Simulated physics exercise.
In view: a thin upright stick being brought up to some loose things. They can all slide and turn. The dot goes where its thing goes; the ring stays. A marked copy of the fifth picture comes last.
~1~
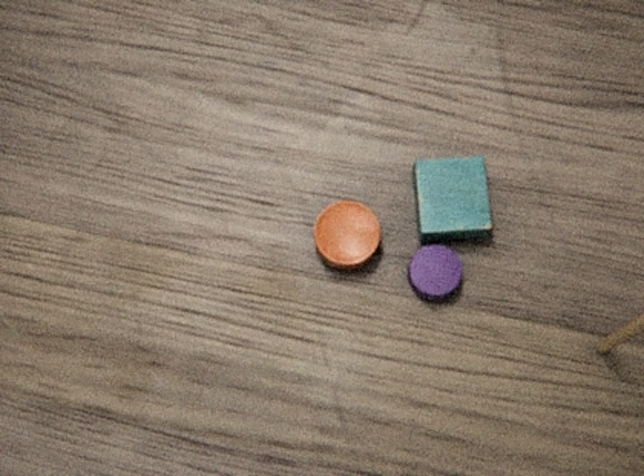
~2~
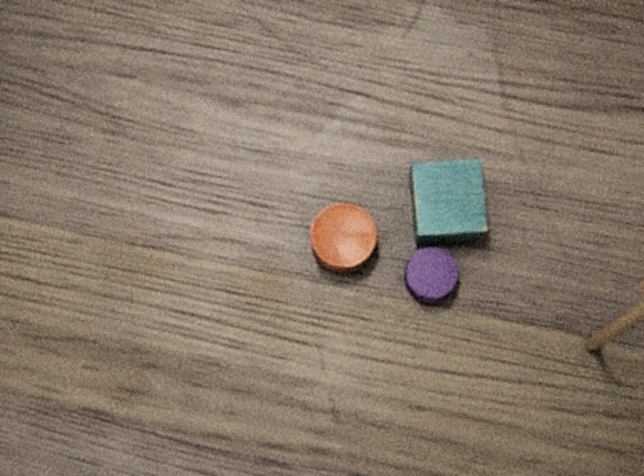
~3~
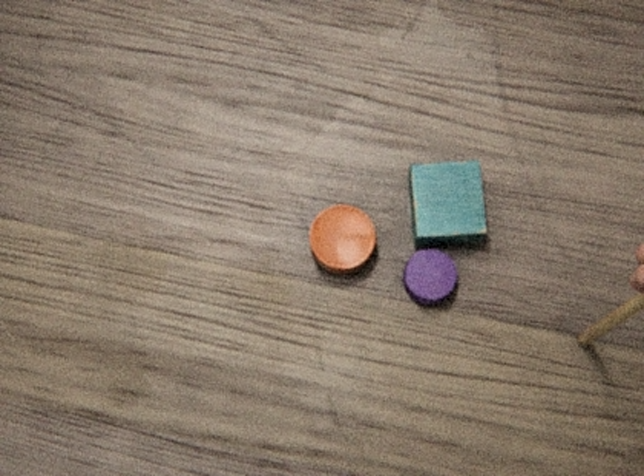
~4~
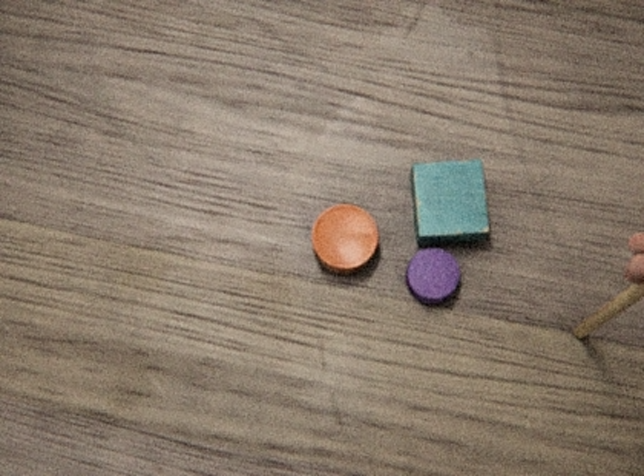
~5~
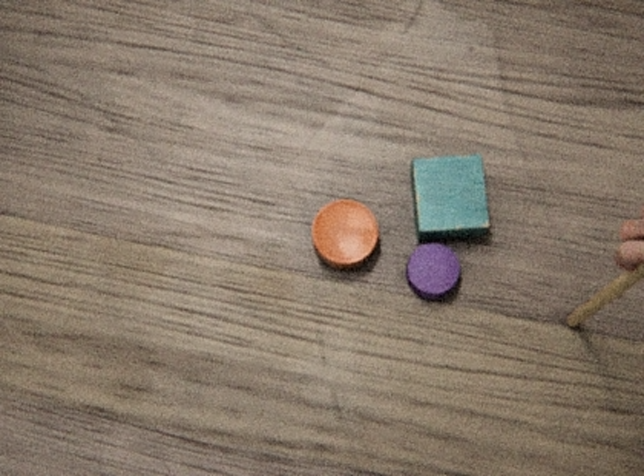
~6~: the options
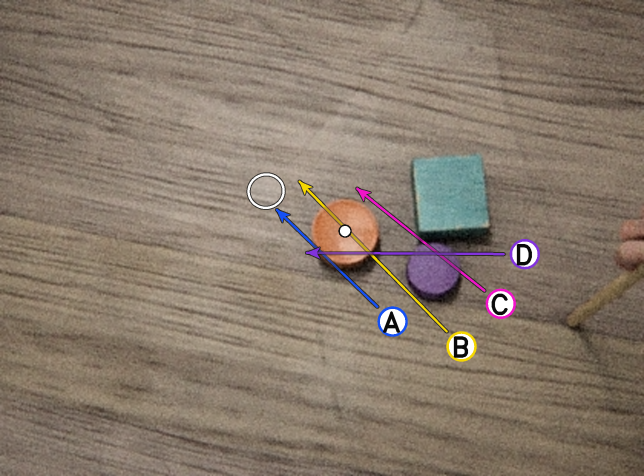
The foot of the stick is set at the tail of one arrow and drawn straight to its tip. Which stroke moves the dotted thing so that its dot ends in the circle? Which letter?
The dot ends in the ring with B.
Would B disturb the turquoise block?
No.
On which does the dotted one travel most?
Stroke B.
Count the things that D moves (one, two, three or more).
Two.
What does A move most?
The orange jar.
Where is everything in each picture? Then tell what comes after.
The first picture shows orange jar (347, 236); purple tin (434, 272); turquoise block (451, 199).
The second picture shows turquoise block (447, 201); orange jar (344, 239).
The third picture shows purple tin (429, 277); turquoise block (446, 203).
The fourth picture shows orange jar (345, 240); purple tin (432, 276).
The fifth picture shows turquoise block (449, 197); orange jar (345, 235); purple tin (432, 271).
On the marked copy, A from (378, 307) to (277, 210); B from (447, 332) to (300, 182); C from (484, 291) to (357, 189); D from (504, 254) to (307, 253); the ring at (266, 191); the white dot at (345, 231).
With B. Early on, foot of the stick (392, 276); orange jar (345, 236).
Further on, foot of the stick (340, 223); orange jar (303, 208).
At the end, foot of the stick (300, 182); orange jar (267, 197); the dot on the orange jar is in the ring.
As for the rest, A leaves the dotted thing at (341, 216); C leaves the dotted thing at (345, 236); D leaves the dotted thing at (296, 214).
